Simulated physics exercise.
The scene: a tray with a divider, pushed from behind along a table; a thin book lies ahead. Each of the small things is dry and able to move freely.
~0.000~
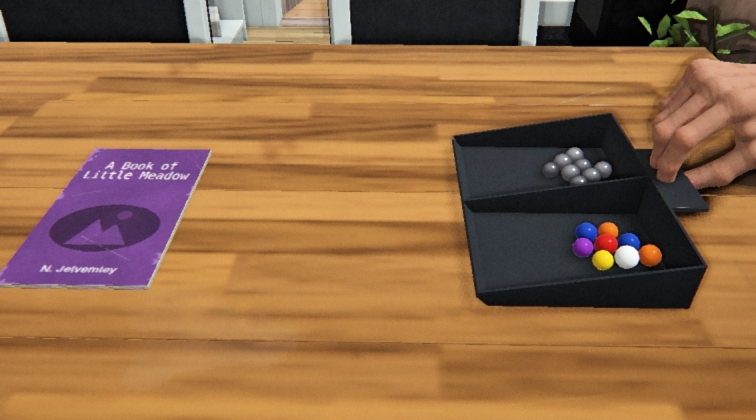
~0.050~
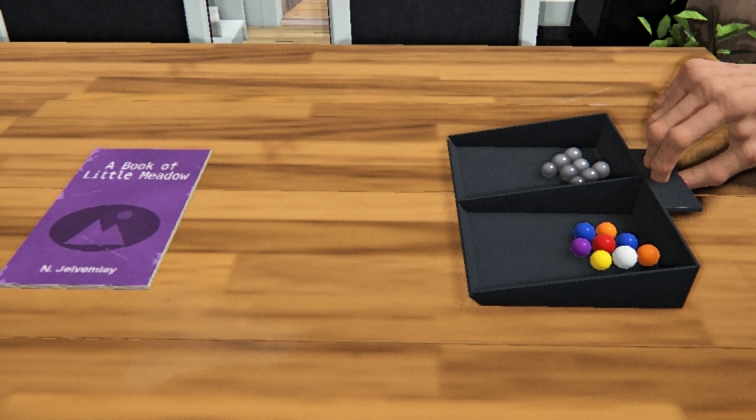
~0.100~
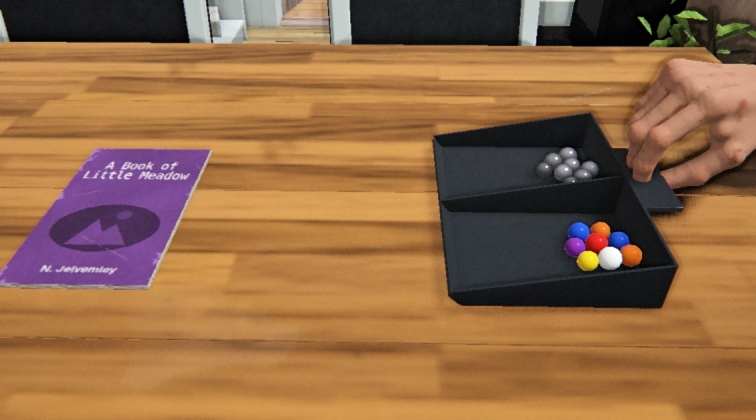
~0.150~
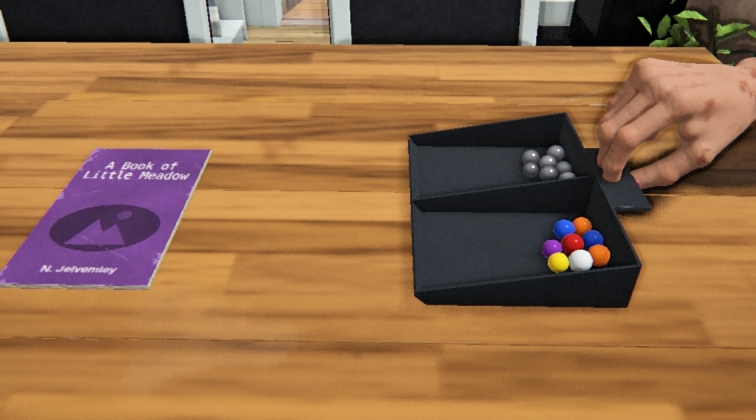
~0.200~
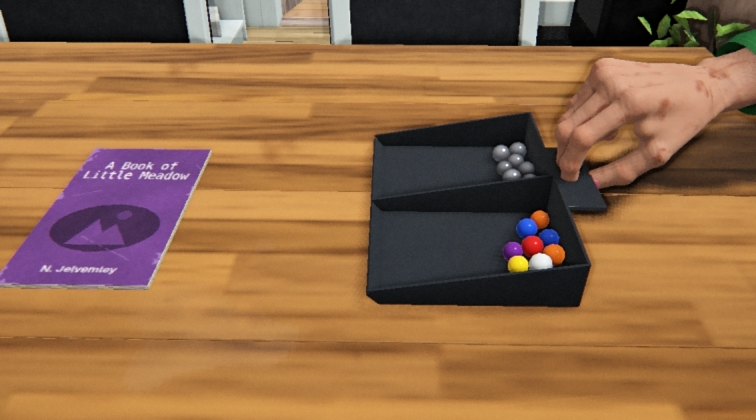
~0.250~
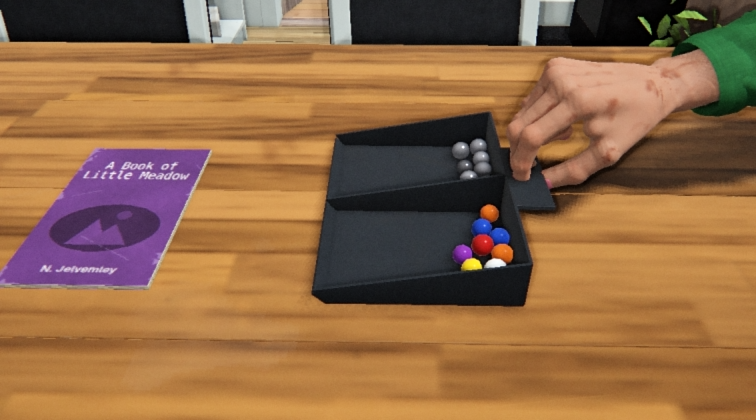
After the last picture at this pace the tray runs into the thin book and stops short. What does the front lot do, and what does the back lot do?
Front to back: The front lot lets some escape; the back lot lets some escape.
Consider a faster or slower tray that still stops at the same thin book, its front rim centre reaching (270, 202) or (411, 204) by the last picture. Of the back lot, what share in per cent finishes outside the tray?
Try 1: About 90 percent. Try 2: About 0 percent.
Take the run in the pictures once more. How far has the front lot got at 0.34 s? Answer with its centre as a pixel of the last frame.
Estimated centre: (398, 249).
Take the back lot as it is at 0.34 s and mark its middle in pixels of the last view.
I'd point at about (402, 167).
By 0.34 s, tray still sliding, front rim near (254, 202); front lot all inside; back lot all inside.
By 0.53 s, tray stopped at the thin book; front lot all inside, moved towards the front rim; back lot all inside, moved towards the front rim.
By 0.74 s, tray stopped at the thin book; front lot roughly two thirds out of the tray; back lot the larger part out of the tray.
When it is over (1.5 s), tray stopped at the thin book; front lot roughly two thirds out of the tray; back lot the larger part out of the tray.
